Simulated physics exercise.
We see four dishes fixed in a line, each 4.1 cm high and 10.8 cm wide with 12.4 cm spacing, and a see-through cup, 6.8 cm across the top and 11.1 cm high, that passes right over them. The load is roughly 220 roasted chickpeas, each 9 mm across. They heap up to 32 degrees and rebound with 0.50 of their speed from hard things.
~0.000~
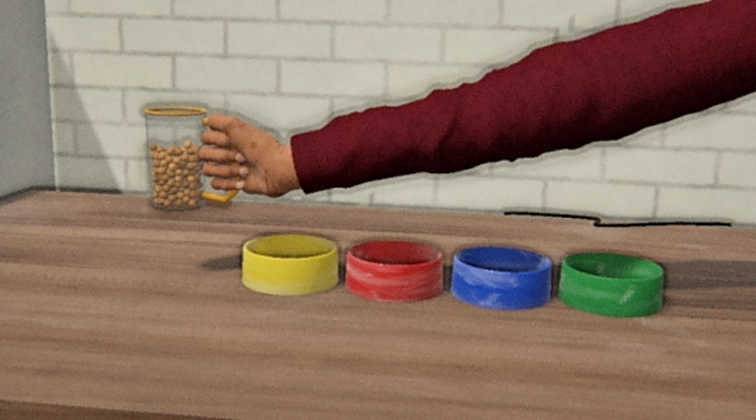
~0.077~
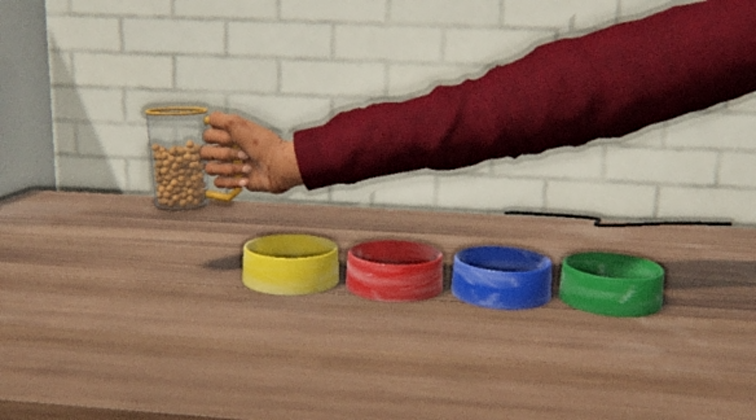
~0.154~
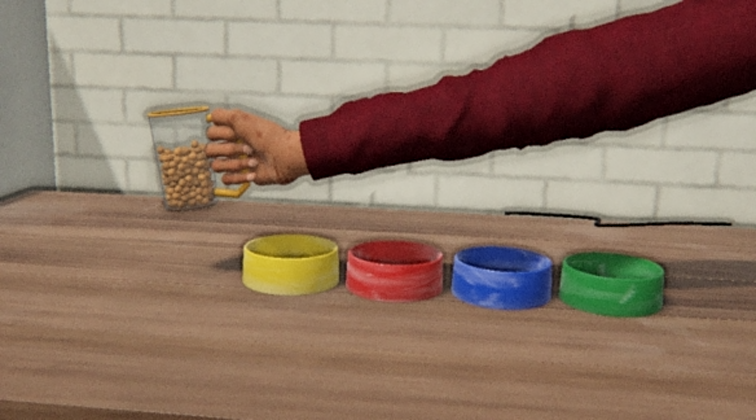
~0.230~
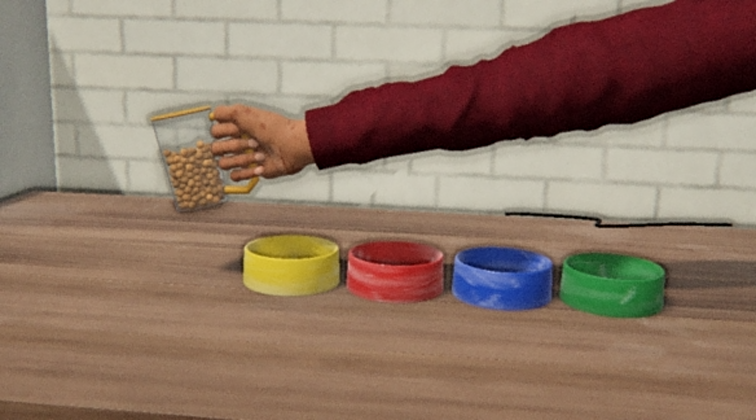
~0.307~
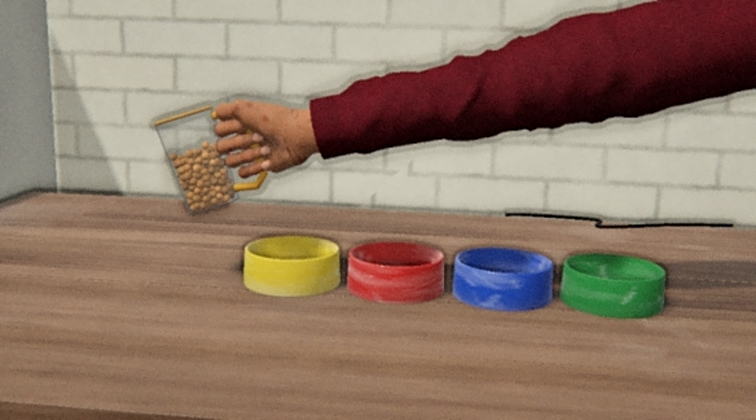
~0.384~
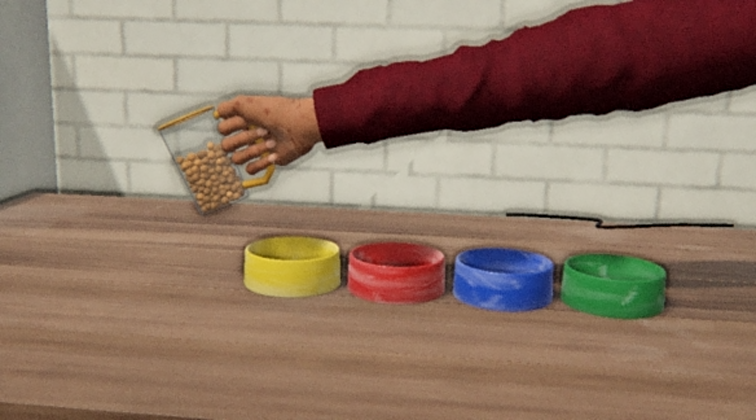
A hand in a dark red sleeve lifted a clear cup of chickpeas slightly and tilted it gradually to the left while moving it a little to the right, behind four colored dishes on a wooden table.
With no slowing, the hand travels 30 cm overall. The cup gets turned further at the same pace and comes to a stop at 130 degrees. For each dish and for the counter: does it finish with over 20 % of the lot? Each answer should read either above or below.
Red - below, blue - below, green - below, yellow - above, counter - below.
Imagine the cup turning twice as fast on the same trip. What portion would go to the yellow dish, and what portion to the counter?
Then yellow ends at 0 and the counter at 100.
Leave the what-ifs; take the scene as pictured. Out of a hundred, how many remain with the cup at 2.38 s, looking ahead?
I reckon around 0 per cent.
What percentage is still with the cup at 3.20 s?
It should be near 0 per cent.
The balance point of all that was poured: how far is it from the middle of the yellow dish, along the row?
Around 1 cm away, toward the left-hand end.
After 1.58 s, tilt 114 degrees; cup holds 90 %, yellow 5 %.
After 2.38 s, tilt 130 degrees; cup holds 0 %, yellow 95 %.
Then, at 3.20 s, tilt 130 degrees; cup holds 0 %, yellow 95 %.
At rest (3.5 s), red 0 %, blue 0 %, green 0 %, yellow 95 %, counter 5 %.
